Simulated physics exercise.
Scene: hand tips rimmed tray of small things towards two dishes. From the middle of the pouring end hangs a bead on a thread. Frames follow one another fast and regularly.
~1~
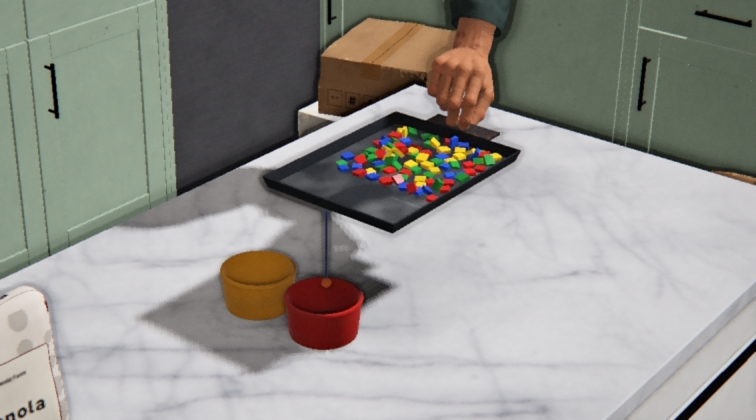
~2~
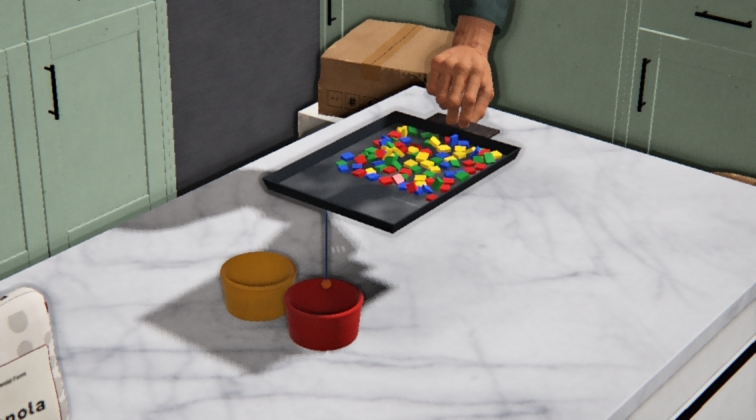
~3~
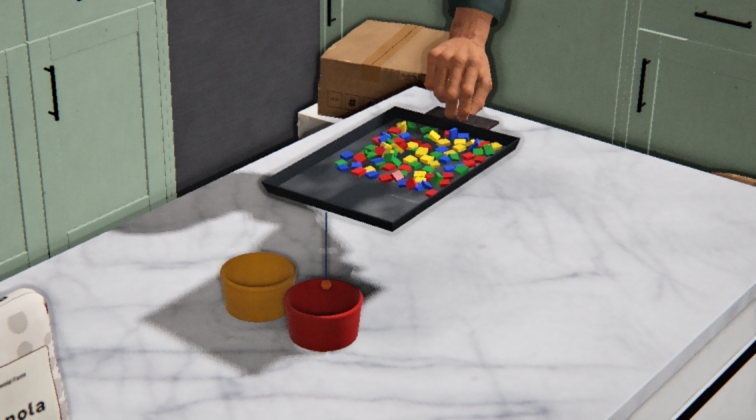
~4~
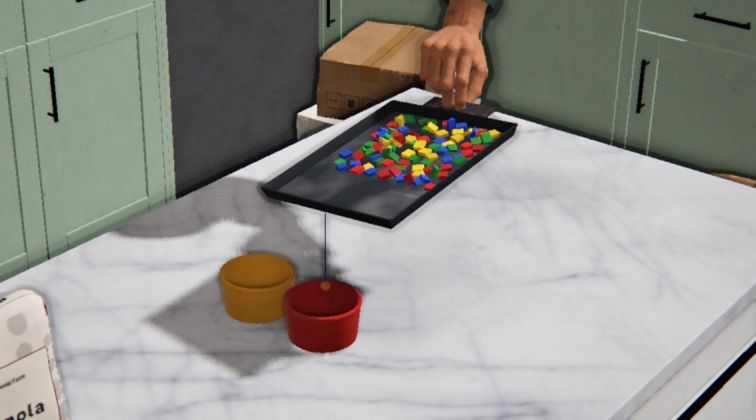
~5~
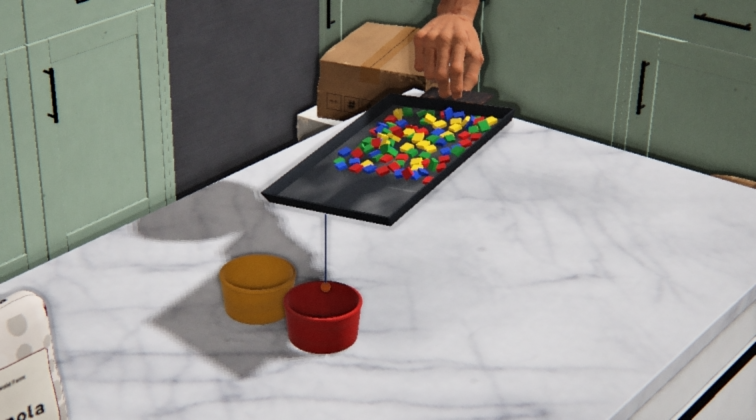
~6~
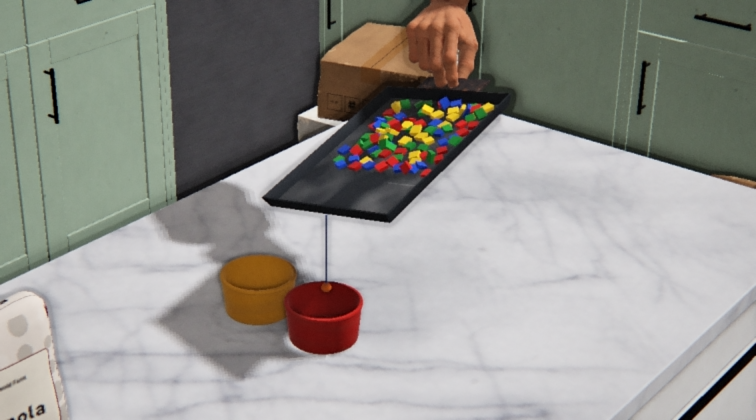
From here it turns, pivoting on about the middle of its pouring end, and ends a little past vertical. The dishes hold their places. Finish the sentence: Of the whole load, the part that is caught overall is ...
... more than half of it.
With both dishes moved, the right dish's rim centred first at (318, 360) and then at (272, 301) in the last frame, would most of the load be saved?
At place one not up to half; at place two not up to half.
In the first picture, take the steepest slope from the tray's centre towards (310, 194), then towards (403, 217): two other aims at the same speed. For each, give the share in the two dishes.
For the first aim it is 60 in a hundred, for the second 0 in a hundred.
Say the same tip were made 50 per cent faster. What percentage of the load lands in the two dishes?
About 80 per cent.
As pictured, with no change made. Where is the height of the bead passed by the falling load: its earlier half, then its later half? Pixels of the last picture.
Roughly (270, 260) first, then roughly (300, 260).
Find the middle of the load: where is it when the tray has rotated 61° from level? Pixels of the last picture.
In the last view, the load is centred close to (304, 183).
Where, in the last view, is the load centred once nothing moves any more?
I'd mark it at roughly (268, 302).
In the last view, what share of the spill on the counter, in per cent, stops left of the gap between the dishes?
Some 50 per cent.
Just after the last frame, tray tipped steeply; almost all on the tray; about a tenth in the air.
A moment on, tray tipped right over; about a tenth on the tray; just a few in the right dish; roughly half in the left dish; roughly a quarter outside both; roughly a quarter in the air.
Further on, tray tipped past a quarter turn; about a tenth in the right dish; roughly two thirds in the left dish; roughly a third outside both; just a few in the air.
When it is over, tray tipped past a quarter turn; about a tenth in the right dish; roughly two thirds in the left dish; roughly a third outside both; just a few in the air.
